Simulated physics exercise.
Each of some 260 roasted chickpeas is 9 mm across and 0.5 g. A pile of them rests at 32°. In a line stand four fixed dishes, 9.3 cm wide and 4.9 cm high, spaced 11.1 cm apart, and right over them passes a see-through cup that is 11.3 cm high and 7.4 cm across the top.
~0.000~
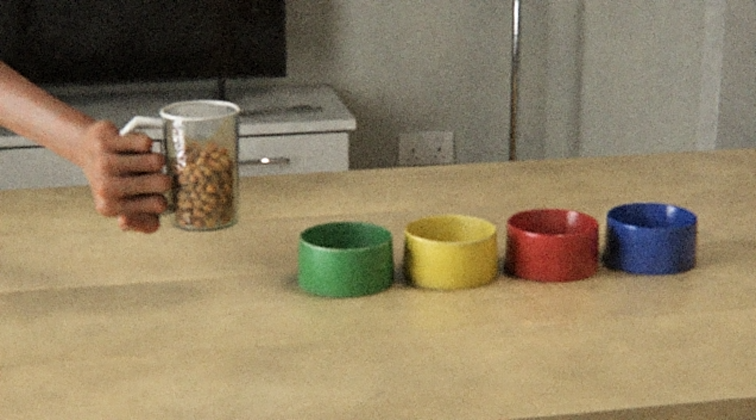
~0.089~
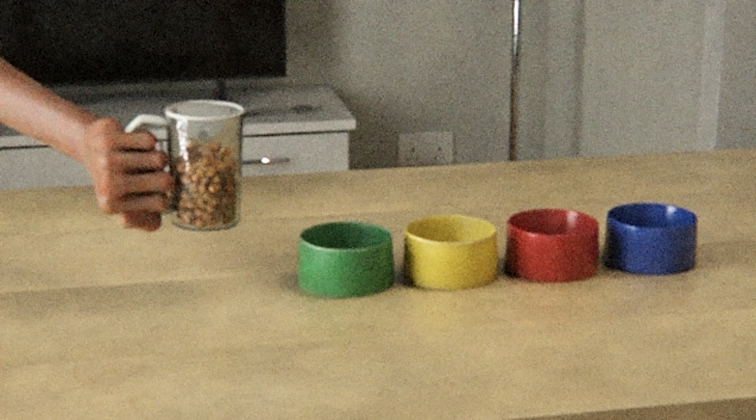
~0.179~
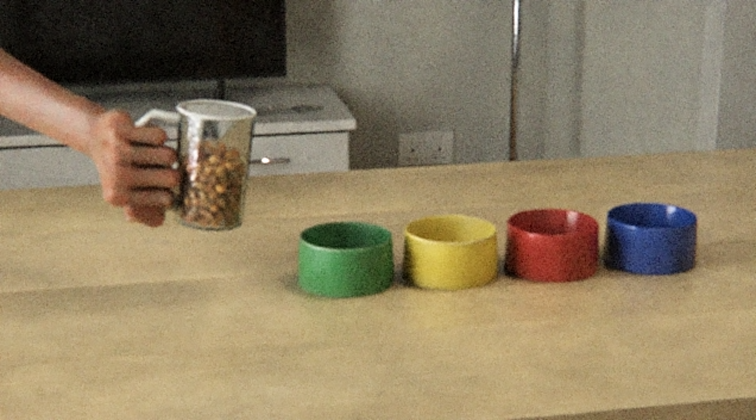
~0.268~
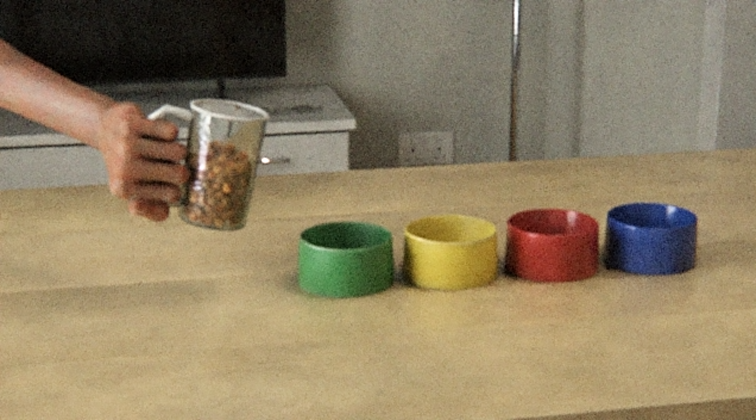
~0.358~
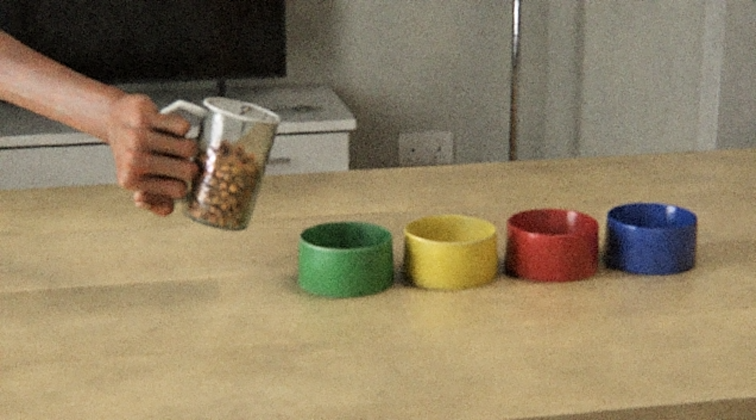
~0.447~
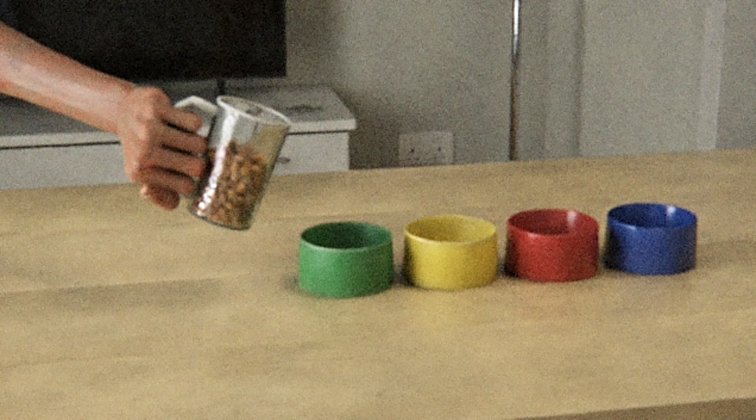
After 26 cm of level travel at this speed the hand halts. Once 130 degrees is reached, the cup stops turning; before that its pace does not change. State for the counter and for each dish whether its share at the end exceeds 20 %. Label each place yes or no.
Red: No. Blue: No. Green: No. Yellow: Yes. Counter: No.
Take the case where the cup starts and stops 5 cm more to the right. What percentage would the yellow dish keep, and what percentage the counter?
The yellow one would get 10 and the counter 60.
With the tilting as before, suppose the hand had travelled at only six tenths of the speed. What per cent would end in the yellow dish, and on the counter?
Shares: Yellow 0, counter 30.
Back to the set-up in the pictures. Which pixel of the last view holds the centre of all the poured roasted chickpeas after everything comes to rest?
Roughly (459, 251).
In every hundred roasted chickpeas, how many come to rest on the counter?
Estimate: Near 5 per cent.
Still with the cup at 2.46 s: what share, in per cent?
I'd put it at roughly 35 per cent.
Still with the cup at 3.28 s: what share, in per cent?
Some 0 %.
After 1.65 s, tilt 83 degrees; cup holds 100 %.
After 2.46 s, tilt 126 degrees; cup holds 35 %, yellow 65 %.
After 3.28 s, tilt 130 degrees; cup holds 0 %, yellow 95 %.
By 3.6 s all is still; red 0 %, blue 0 %, green 0 %, yellow 95 %, counter 5 %.
